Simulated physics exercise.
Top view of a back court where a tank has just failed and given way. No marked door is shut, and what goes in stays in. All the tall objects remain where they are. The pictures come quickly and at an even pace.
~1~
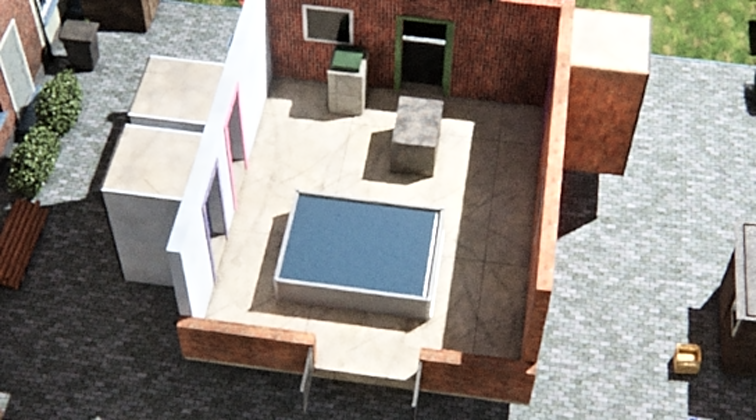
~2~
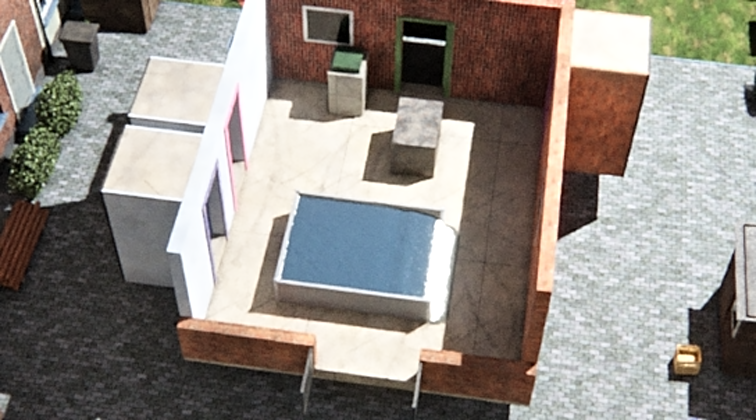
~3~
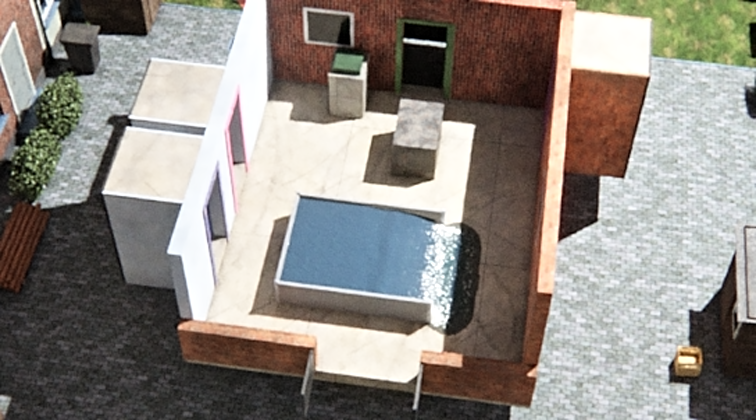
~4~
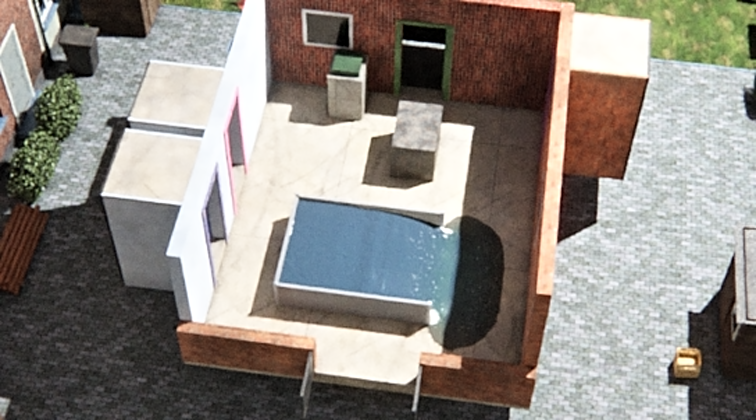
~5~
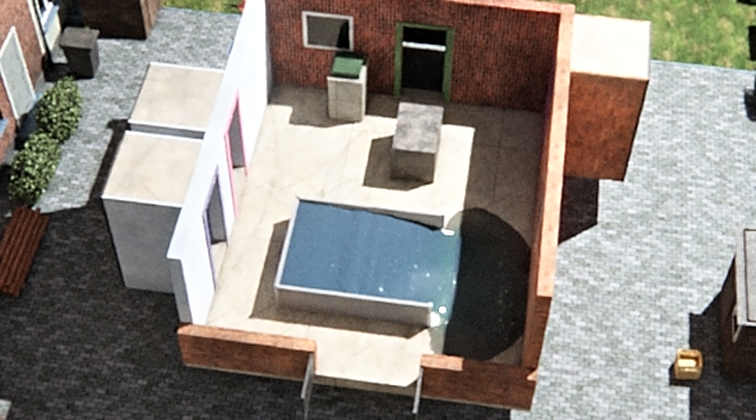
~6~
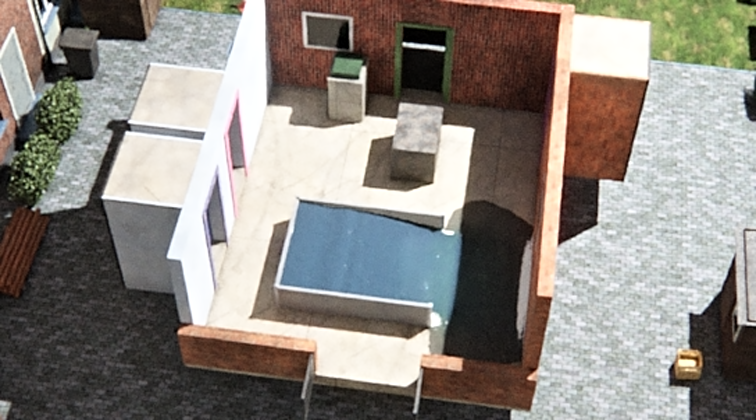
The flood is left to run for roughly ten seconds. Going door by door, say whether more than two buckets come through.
Through the purple door, two or fewer; through the green door, more than two; through the pink door, two or fewer; through the blue door, two or fewer.
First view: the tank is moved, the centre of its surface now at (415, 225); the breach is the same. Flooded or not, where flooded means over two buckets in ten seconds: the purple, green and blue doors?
Purple: Within the limit; green: Exceeds the limit; blue: Within the limit.
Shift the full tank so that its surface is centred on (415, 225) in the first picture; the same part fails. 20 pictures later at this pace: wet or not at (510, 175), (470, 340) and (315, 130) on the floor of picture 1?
First spot swamped, second swamped, third bare.
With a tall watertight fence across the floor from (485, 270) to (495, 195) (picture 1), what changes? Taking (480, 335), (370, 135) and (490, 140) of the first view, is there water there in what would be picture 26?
Taking the points in the order given, they are inundated, high and dry and inundated.
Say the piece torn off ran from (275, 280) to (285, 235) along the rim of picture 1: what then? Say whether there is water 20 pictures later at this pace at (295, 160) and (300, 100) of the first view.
Taking them in turn, they come out soaked and soaked.
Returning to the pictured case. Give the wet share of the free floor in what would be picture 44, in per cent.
That's roughly 85 per cent.
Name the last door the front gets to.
My answer: The door marked pink.
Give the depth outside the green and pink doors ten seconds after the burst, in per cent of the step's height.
First around 260 percent, second around 20 percent.
A moment on, water covers 20 % of the floor; the purple door not reached, the green door not reached, the pink door not reached, the blue door not reached.
Next, water covers 30 % of the floor; the purple door wet at the sill, nothing in, the green door not reached, the pink door not reached, the blue door not reached.
Then, water covers 55 % of the floor; the purple door wet at the sill, nothing in, the green door wet at the sill, nothing in, the pink door not reached, the blue door not reached.
Later, water covers 85 % of the floor; the purple door under two buckets in, the green door over two buckets in, the pink door wet at the sill, nothing in, the blue door wet at the sill, nothing in.
In the end, water covers 100 % of the floor; the purple door under two buckets in, the green door far over two buckets in, the pink door wet at the sill, nothing in, the blue door wet at the sill, nothing in.
